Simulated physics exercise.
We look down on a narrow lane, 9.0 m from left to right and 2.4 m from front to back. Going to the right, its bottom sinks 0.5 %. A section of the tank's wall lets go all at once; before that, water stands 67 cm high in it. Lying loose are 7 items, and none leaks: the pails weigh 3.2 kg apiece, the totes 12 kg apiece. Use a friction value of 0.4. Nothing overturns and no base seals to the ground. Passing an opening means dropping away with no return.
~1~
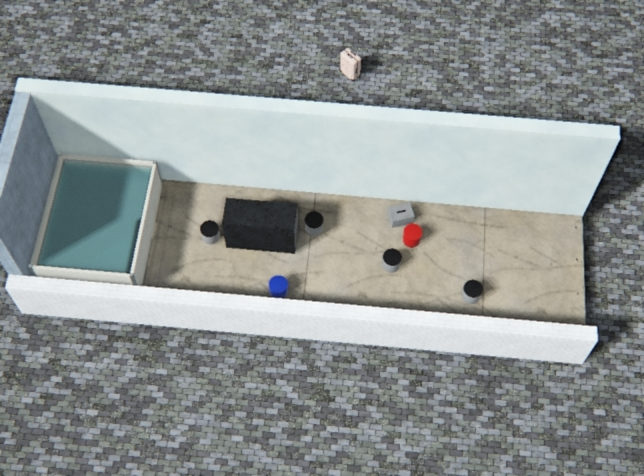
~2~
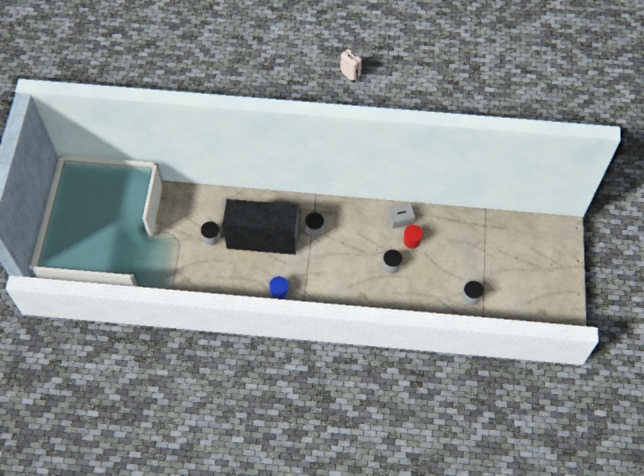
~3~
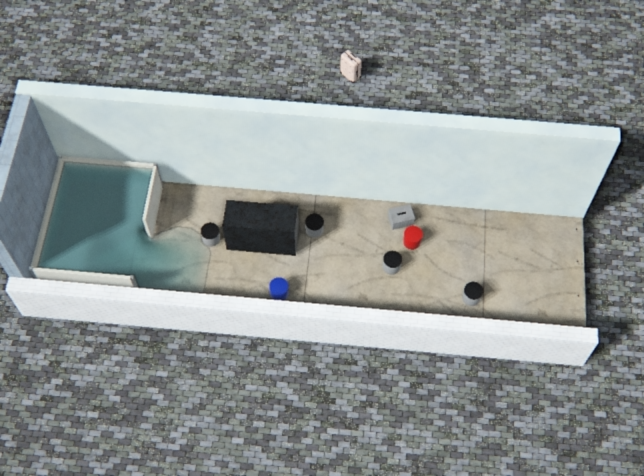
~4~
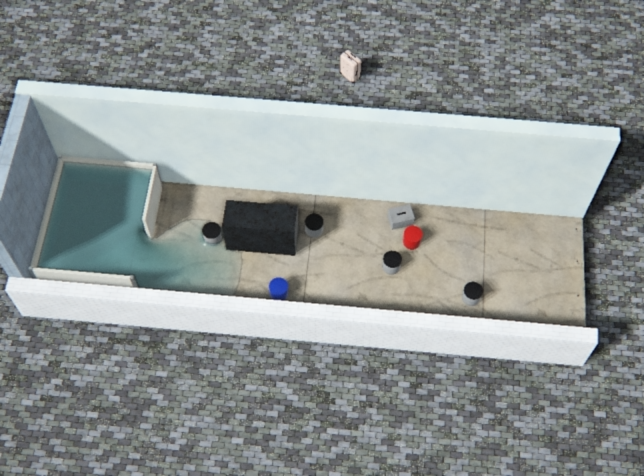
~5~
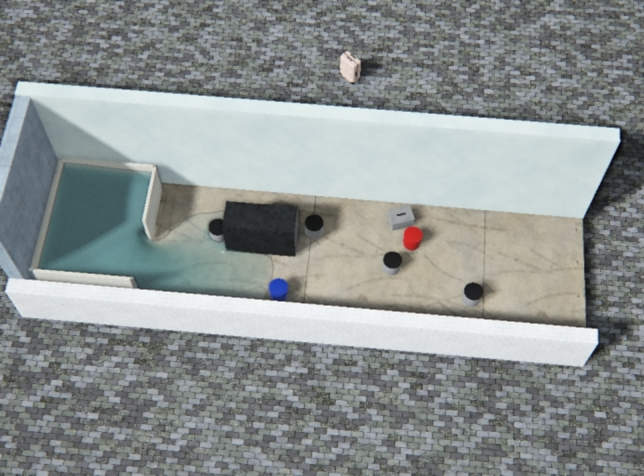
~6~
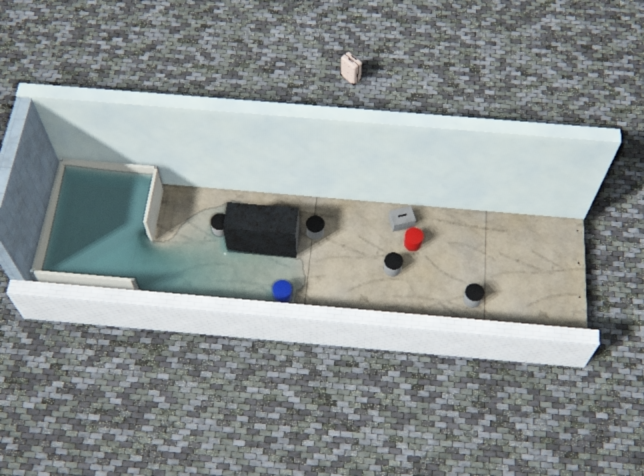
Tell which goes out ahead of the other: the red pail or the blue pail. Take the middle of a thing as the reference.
Blue.
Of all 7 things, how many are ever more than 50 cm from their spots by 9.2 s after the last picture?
The count comes to 6.
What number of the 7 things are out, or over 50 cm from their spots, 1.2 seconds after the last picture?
3.
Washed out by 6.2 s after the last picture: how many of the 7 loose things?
Result: 4.
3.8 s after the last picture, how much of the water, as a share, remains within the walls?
Roughly 76 percent.
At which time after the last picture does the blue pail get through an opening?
Close to 2.0 s, I'd say.
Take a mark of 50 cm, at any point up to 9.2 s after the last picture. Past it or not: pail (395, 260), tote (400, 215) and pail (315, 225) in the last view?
Result by item: Goes farther; goes farther; stays closer.
Then, 1.2 s after the last picture the red pail is near (418, 231), 0.1 m from its start, aground; the blue pail is near (494, 305), 3.5 m from its start, afloat; 0 of 7 are out; 1 afloat.
Then, 3.8 s after the last picture the red pail has gone out (3.5 s after the last picture); the blue pail has gone out (1.8 s after the last picture); 4 of 7 are out; 1 afloat.
Then, 6.2 s after the last picture the red pail has gone out (3.5 s after the last picture); the blue pail has gone out (1.8 s after the last picture); 4 of 7 are out; 1 afloat.
Then, 9.2 s after the last picture the red pail has gone out (3.5 s after the last picture); the blue pail has gone out (1.8 s after the last picture); 4 of 7 are out; 0 afloat.
